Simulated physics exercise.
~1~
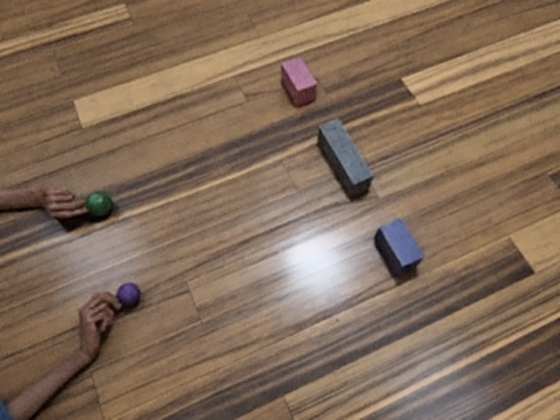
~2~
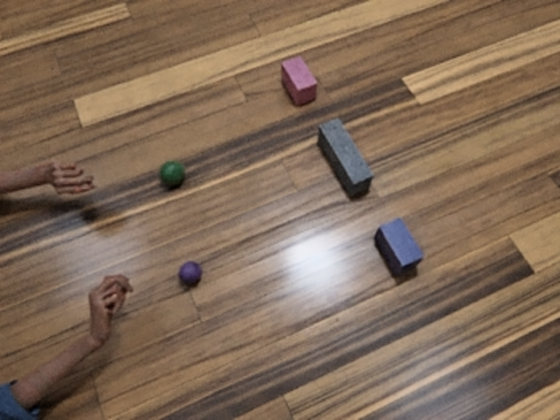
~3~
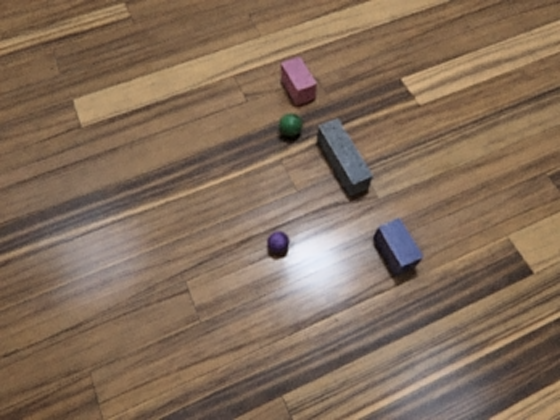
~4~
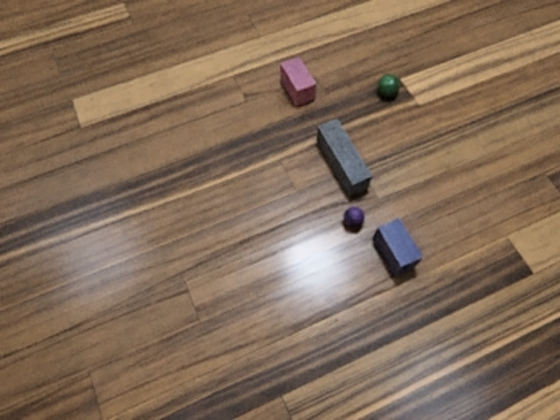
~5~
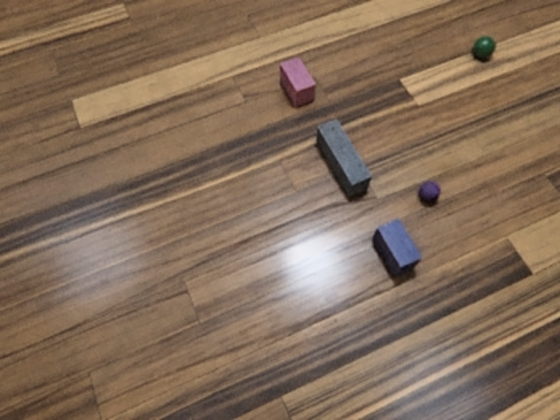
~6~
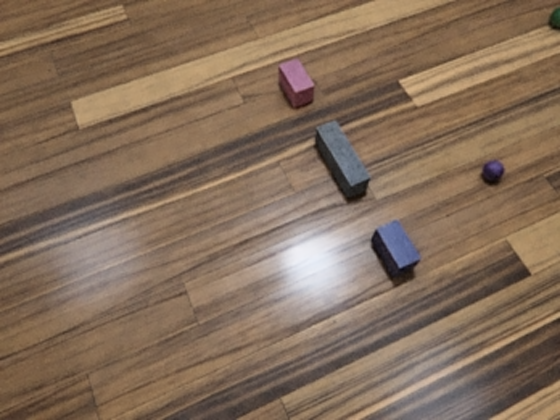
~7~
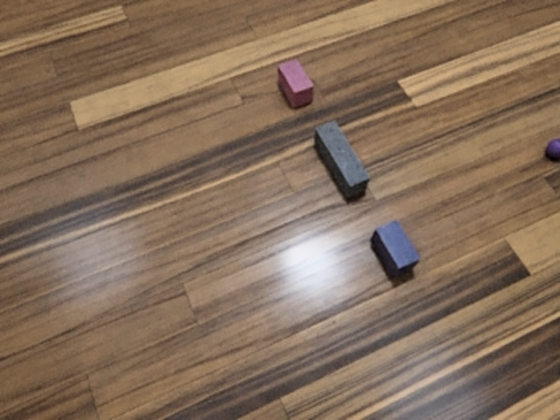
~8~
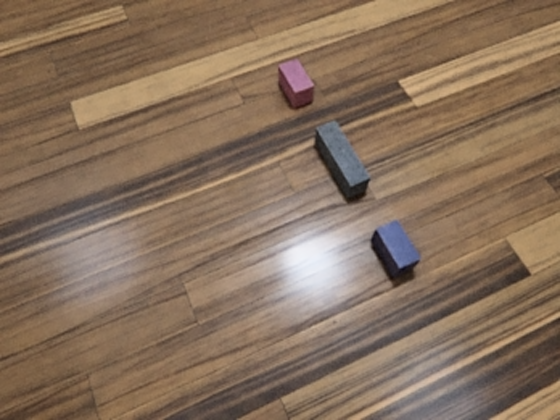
We see two hands release a green ball and a purple ball on a wooden floor, and both roll right toward three blocks. The green one passes between the pink and grey blocks, the purple one between the grey and blue, and both roll out of view.
